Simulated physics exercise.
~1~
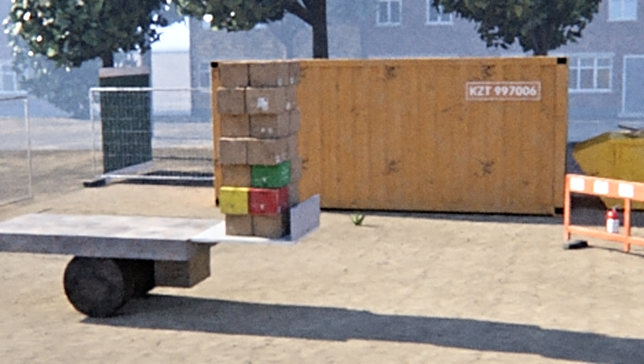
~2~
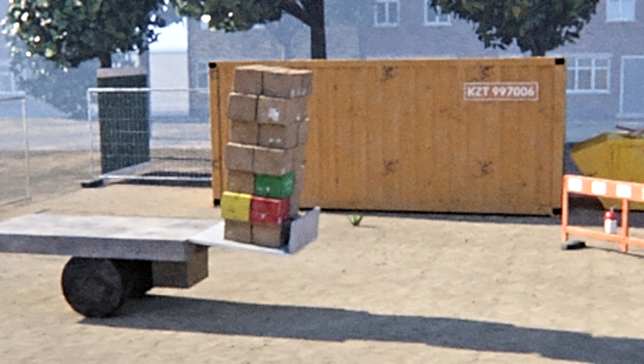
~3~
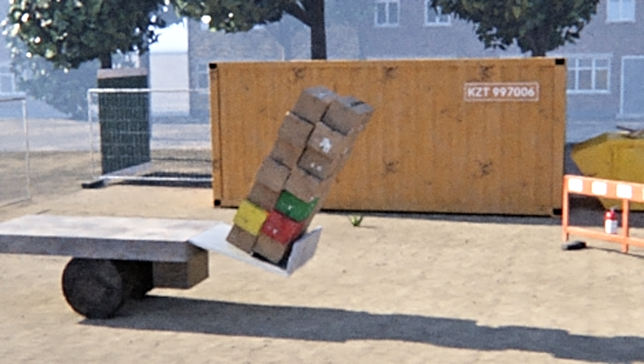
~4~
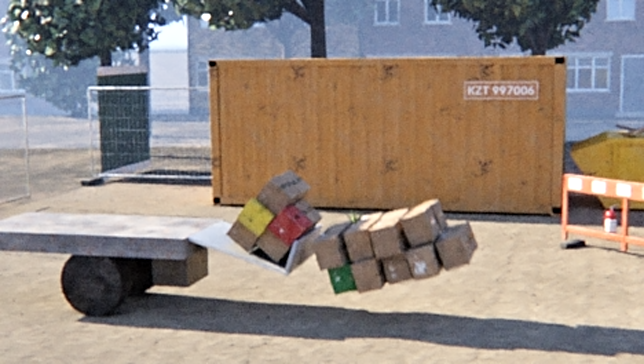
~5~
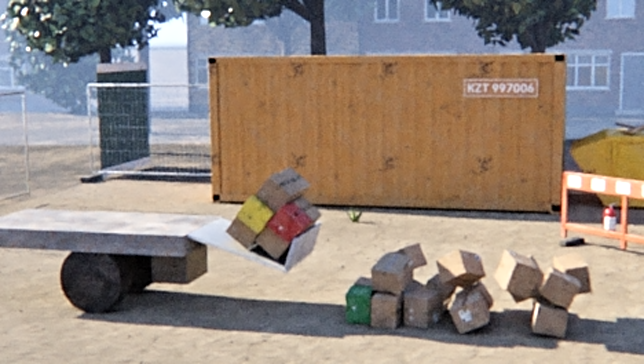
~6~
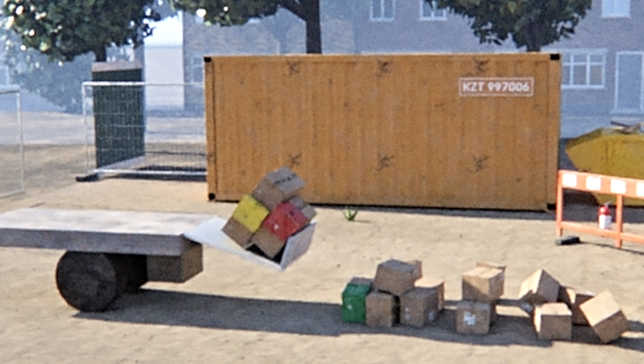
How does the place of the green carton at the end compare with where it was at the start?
At the start the green carton was in the stack on the flap, just above the red one. By the end it was lower and farther right, lying on the ground beside other fallen cartons.
